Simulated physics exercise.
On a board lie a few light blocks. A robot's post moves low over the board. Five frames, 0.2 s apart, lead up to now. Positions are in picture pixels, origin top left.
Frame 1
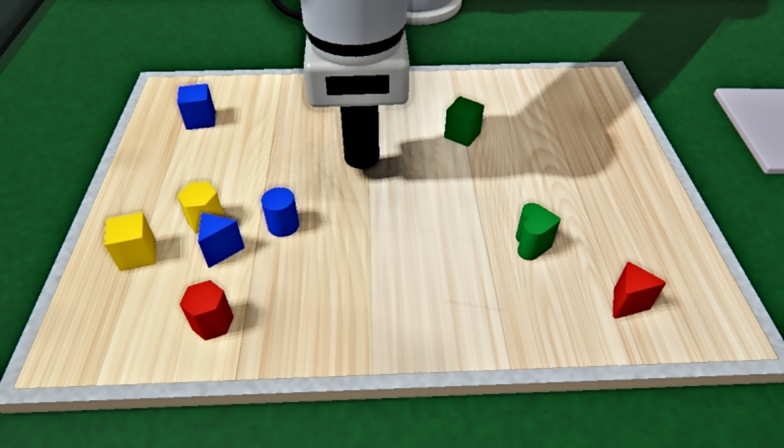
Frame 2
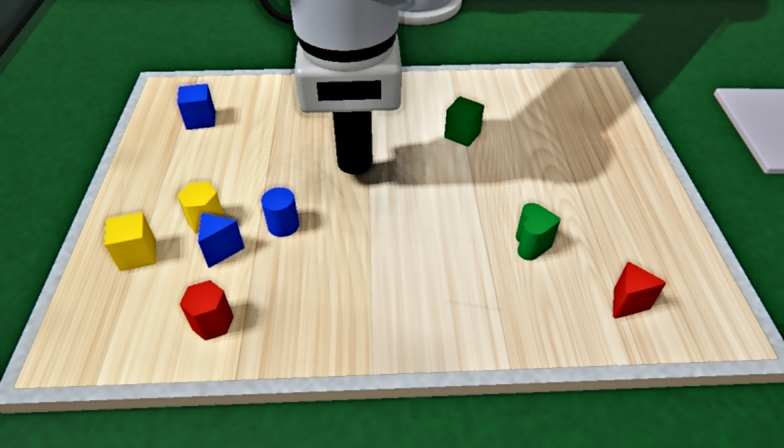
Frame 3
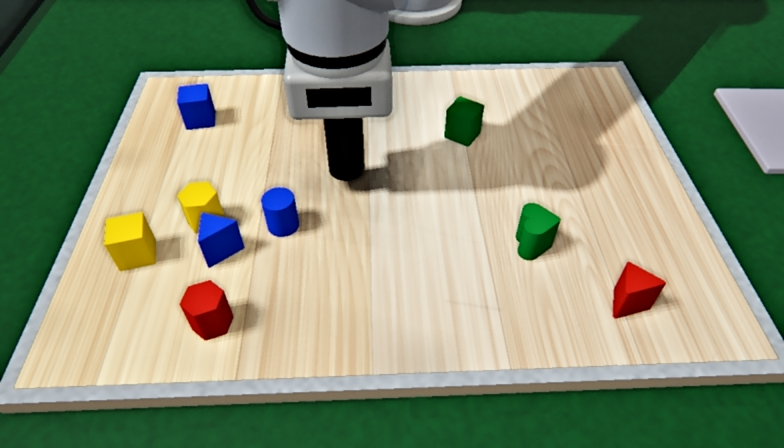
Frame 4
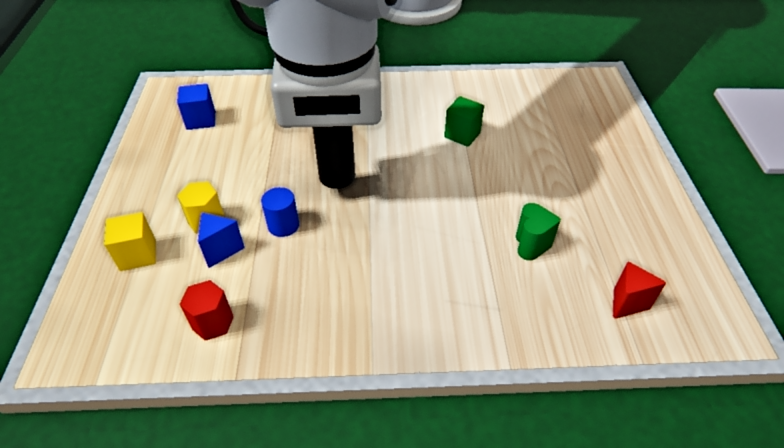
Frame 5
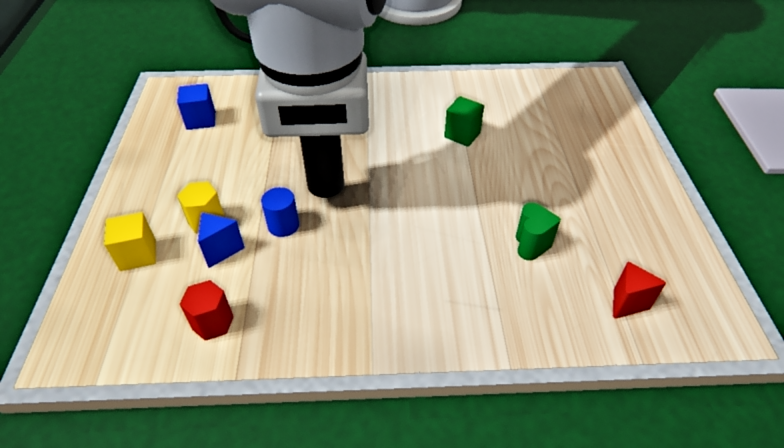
A robot's black post moves slightly left and nearer over a board of still, coloured blocks.
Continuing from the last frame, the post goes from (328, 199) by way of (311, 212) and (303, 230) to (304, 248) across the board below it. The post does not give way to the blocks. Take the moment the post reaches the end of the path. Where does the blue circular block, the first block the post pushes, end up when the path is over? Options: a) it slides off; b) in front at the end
a: It slides off.
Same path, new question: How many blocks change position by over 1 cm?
There will be one block that moves more than 1 cm.
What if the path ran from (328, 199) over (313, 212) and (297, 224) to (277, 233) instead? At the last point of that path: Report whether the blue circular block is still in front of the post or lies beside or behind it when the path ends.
When the path is over, you would find the blue circular block still in front of the post.
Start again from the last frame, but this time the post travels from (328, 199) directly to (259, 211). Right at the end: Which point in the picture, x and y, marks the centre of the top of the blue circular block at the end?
Most likely (256, 209).
The first path, step by step. Halfway along, post at (303, 207); blue circular block at (266, 205).
At the end, post at (301, 234); blue triangle unmoved; blue circular block at (259, 212).
